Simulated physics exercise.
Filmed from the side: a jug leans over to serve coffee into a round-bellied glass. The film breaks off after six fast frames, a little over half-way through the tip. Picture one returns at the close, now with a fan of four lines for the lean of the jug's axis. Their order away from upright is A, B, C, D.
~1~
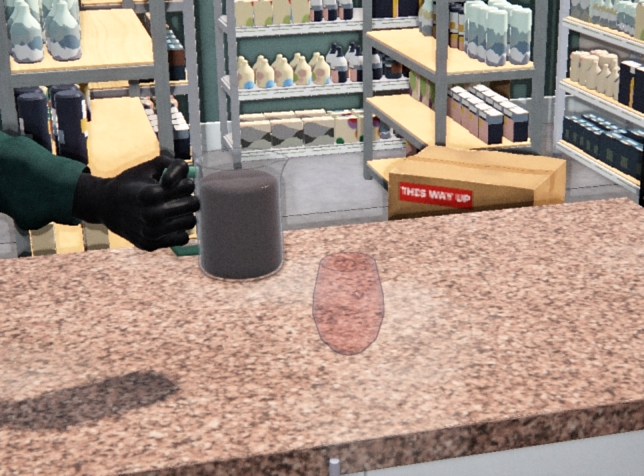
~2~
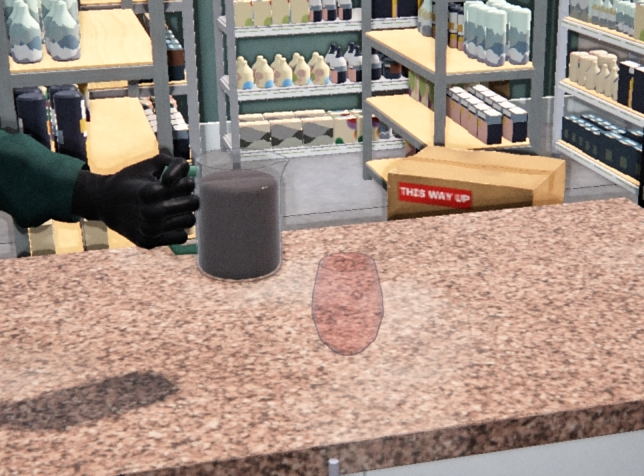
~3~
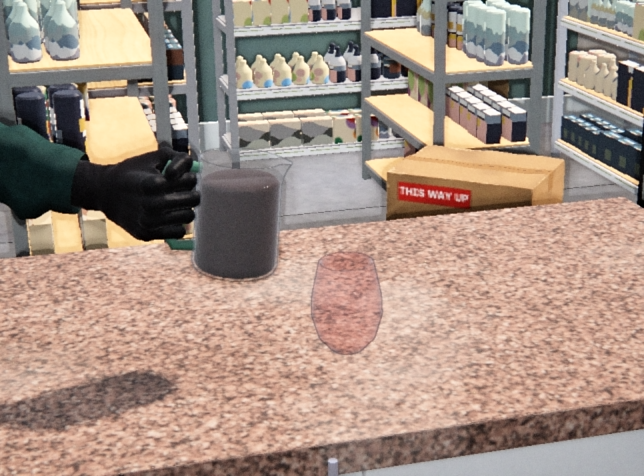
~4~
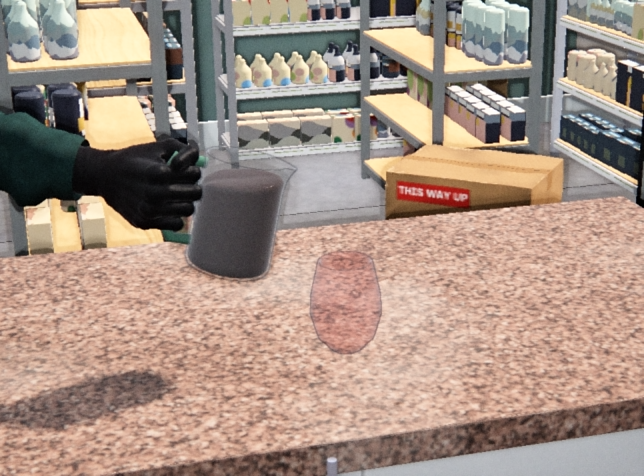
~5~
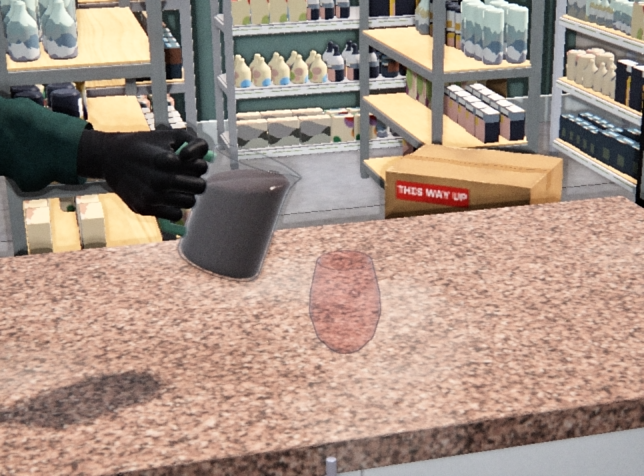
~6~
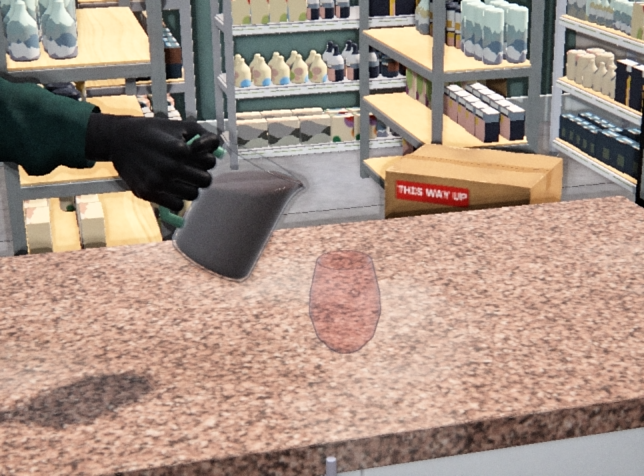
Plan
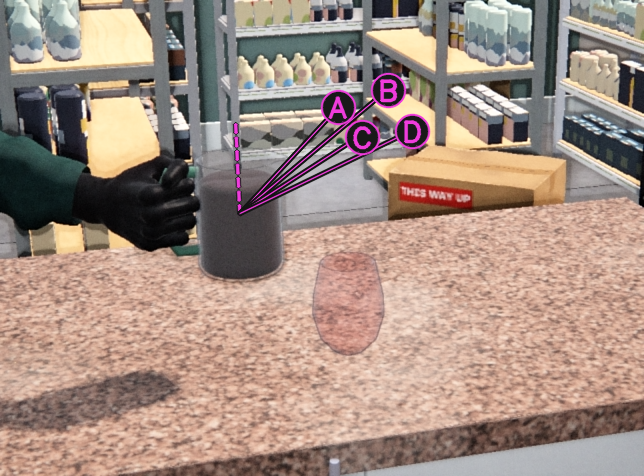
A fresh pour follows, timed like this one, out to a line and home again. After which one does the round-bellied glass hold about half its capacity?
C beats the others.
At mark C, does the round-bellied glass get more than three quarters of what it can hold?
No.
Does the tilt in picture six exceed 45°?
No, it does not.
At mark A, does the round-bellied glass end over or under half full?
Under half.
On the marked copy, A at (326, 119); B at (374, 100); C at (346, 144); D at (396, 138).
Choosing A, the round-bellied glass ends with about 20 % of what it can hold.
Choosing B, the round-bellied glass ends with about 32 % of what it can hold.
Choosing C, the round-bellied glass ends with about 47 % of what it can hold.
Choosing D, the round-bellied glass ends with about 63 % of what it can hold; 3 % of the coffee is spilt.
